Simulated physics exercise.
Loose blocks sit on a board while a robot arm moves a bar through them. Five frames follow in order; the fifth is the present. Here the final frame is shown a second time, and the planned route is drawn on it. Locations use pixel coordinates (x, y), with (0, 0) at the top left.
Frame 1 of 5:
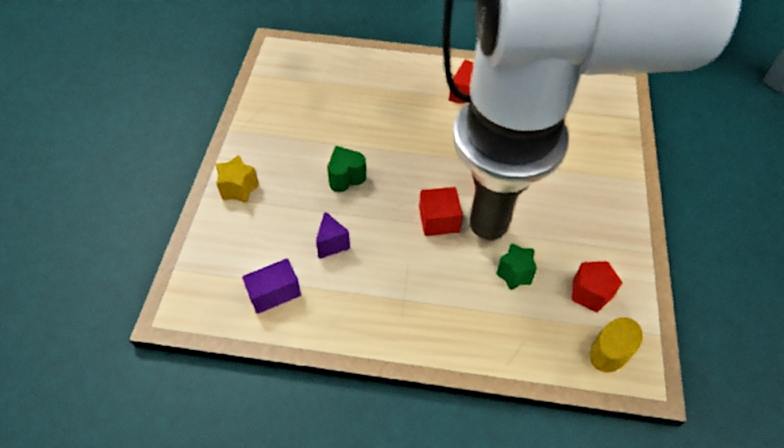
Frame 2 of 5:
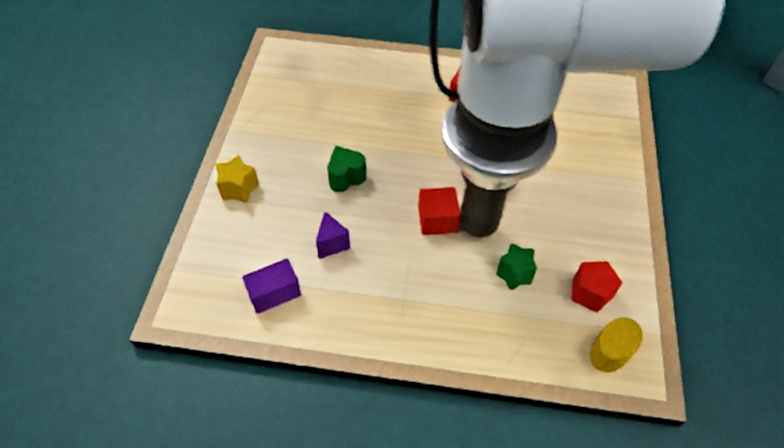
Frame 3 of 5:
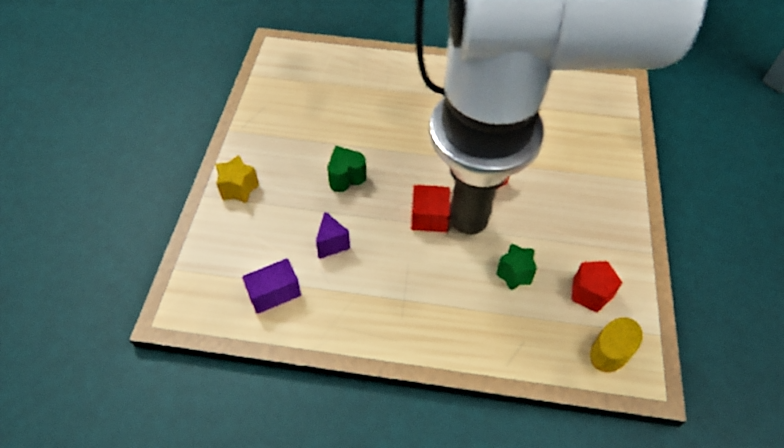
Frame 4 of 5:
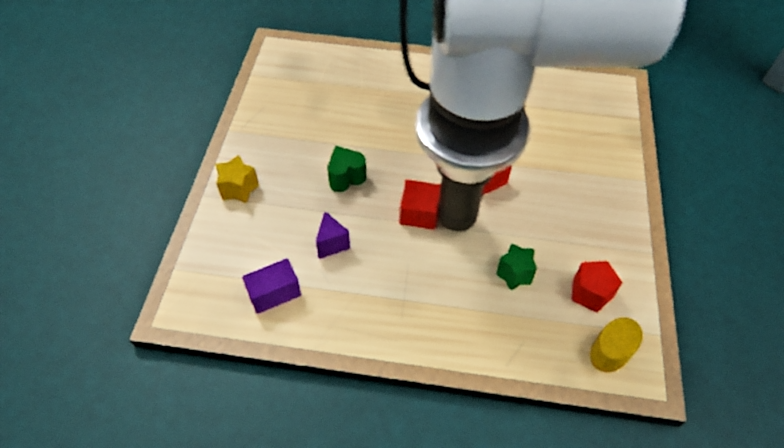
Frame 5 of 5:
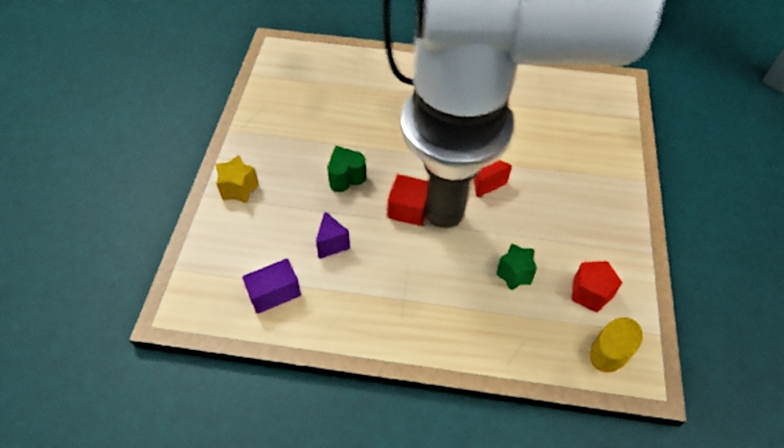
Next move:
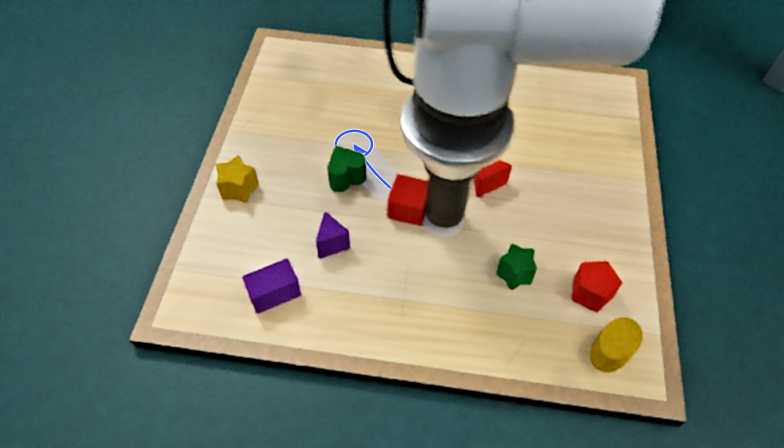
Robot arm moving left over a wooden board, its dark bar pushing a red square block slightly left among scattered coloured blocks.
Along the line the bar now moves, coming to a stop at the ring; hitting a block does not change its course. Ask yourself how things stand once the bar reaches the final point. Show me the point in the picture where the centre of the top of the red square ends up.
I think it will end close to (317, 131).
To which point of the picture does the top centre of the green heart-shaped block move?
I predict (287, 144).
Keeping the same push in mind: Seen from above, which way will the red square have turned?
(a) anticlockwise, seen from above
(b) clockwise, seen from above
Correct choice: A.
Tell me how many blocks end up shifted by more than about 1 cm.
By the end of the path, two blocks have moved more than about a centimetre.
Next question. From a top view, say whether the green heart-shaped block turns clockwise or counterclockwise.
Counterclockwise rotation.
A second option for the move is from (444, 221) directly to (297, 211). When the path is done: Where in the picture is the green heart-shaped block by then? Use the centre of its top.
I'd expect the centre of its top face to be at (327, 141).
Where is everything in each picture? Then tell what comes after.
In the first picture, bar tip at (489, 224); block tops, green heart-shaped block at (345, 160); red square at (441, 202); red three-sided block hidden.
In the second picture, bar at (480, 221); blocks unchanged.
In the third picture, bar at (469, 219); red square at (432, 199).
In the fourth picture, bar at (458, 216); red square at (421, 195).
In the fifth picture, bar at (445, 212); green heart-shaped block at (345, 160); red square at (410, 191); red three-sided block partly hidden.
Path on the board, from (444, 221) via (389, 187), ending at (354, 144).
What follows on the original path. One third of the way, bar at (405, 190); green heart-shaped block at (338, 157), turned 20° anticlockwise; red square at (371, 168).
Two thirds of the way, bar at (374, 163); green heart-shaped block at (305, 146), turned 55° anticlockwise; red square at (338, 145).
At the end, bar at (353, 135); green heart-shaped block at (287, 144), turned 85° anticlockwise; red square at (317, 131), turned 40° anticlockwise; red three-sided block in place.
